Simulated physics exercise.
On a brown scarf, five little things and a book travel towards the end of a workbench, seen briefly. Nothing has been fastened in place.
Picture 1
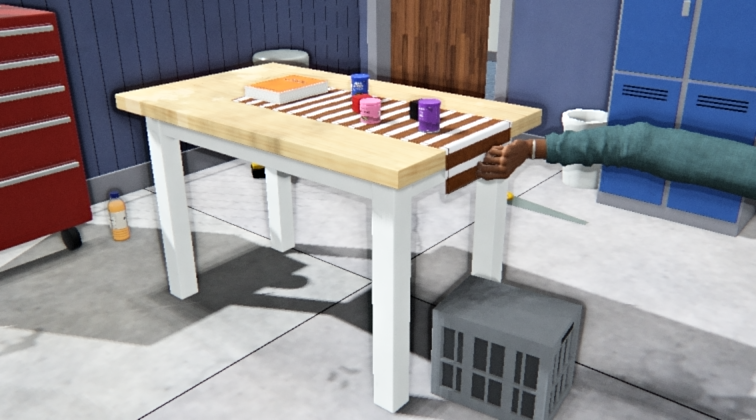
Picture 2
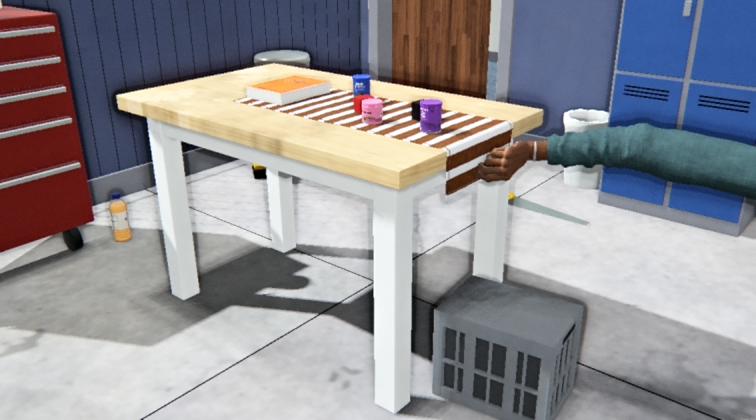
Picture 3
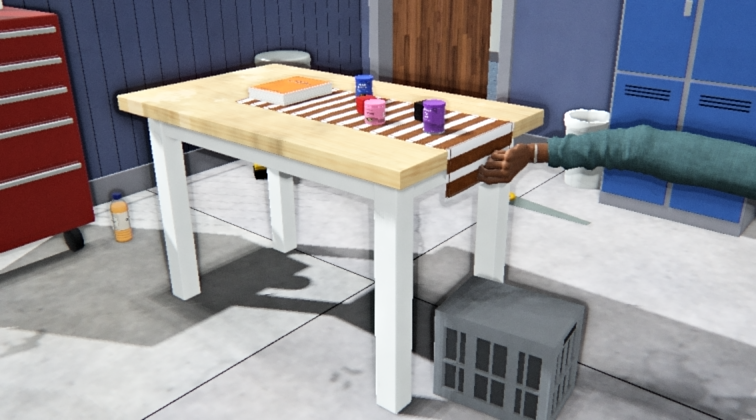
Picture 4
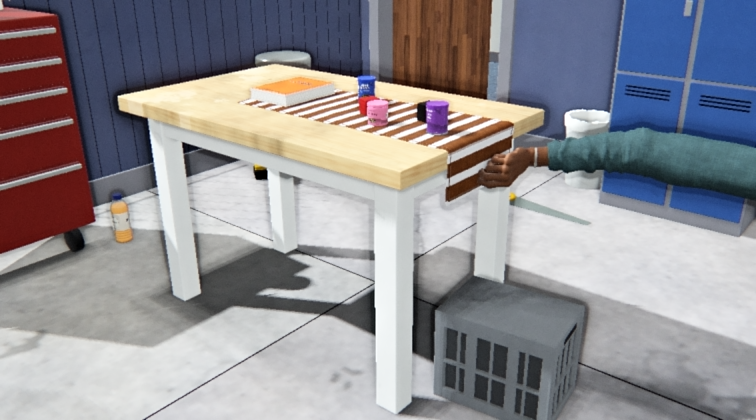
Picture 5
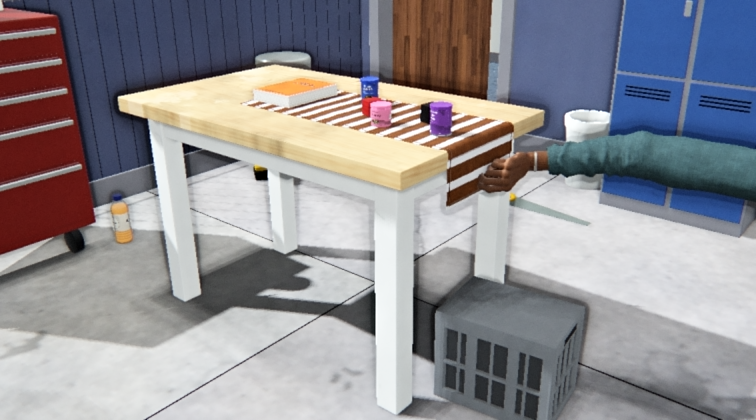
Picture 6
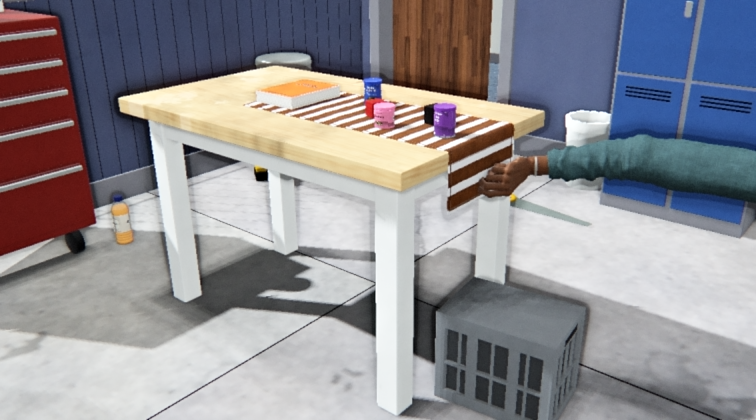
In this clip, a hand at the right pulls a brown-and-white striped cloth down over the end of a wooden-topped table, and the orange-covered book and small colored containers on it slide slowly to the right.
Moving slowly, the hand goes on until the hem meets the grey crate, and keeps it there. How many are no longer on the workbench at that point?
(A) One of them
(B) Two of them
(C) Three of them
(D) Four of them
C, three of them.
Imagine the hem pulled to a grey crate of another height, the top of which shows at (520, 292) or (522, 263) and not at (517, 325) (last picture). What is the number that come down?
The first gives 2, the second 1.
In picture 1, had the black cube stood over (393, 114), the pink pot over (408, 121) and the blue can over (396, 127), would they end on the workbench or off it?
So the black cube leaves the top, the pink pot leaves the top, and the blue can leaves the top.
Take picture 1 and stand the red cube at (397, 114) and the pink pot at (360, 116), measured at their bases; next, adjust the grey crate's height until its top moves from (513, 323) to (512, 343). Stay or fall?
So the red cube leaves, and the pink pot leaves.
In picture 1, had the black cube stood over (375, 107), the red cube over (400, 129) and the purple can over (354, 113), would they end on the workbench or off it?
In the end the black cube is still on top, the red cube is no longer on top, and the purple can is still on top.
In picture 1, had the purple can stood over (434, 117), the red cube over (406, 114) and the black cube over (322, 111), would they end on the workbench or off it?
I'd say the purple can takes a fall, the red cube takes a fall, and the black cube hangs on.
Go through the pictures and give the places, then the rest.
In the first picture, hem (445, 198); purple can (430, 101); black cube (421, 101); pink pot (370, 101); red cube (363, 96); blue can (360, 76); top of the crate (513, 322).
In the second picture, hem (445, 199); purple can (431, 102).
In the third picture, hem (445, 202); black cube (426, 102).
In the fourth picture, hem (446, 206); pink pot (378, 103); top of the crate (516, 323).
In the fifth picture, hem (446, 210); red cube (373, 99).
In the sixth picture, hem (447, 215); purple can (445, 106); black cube (436, 105); pink pot (385, 105); red cube (376, 101); blue can (373, 80).
Soon after, hem near (480, 266); purple can and black cube gone.
Then, hem on the crate; purple can, black cube and pink pot gone.
At rest, hem on the crate; purple can, black cube and pink pot gone. It carries off three.
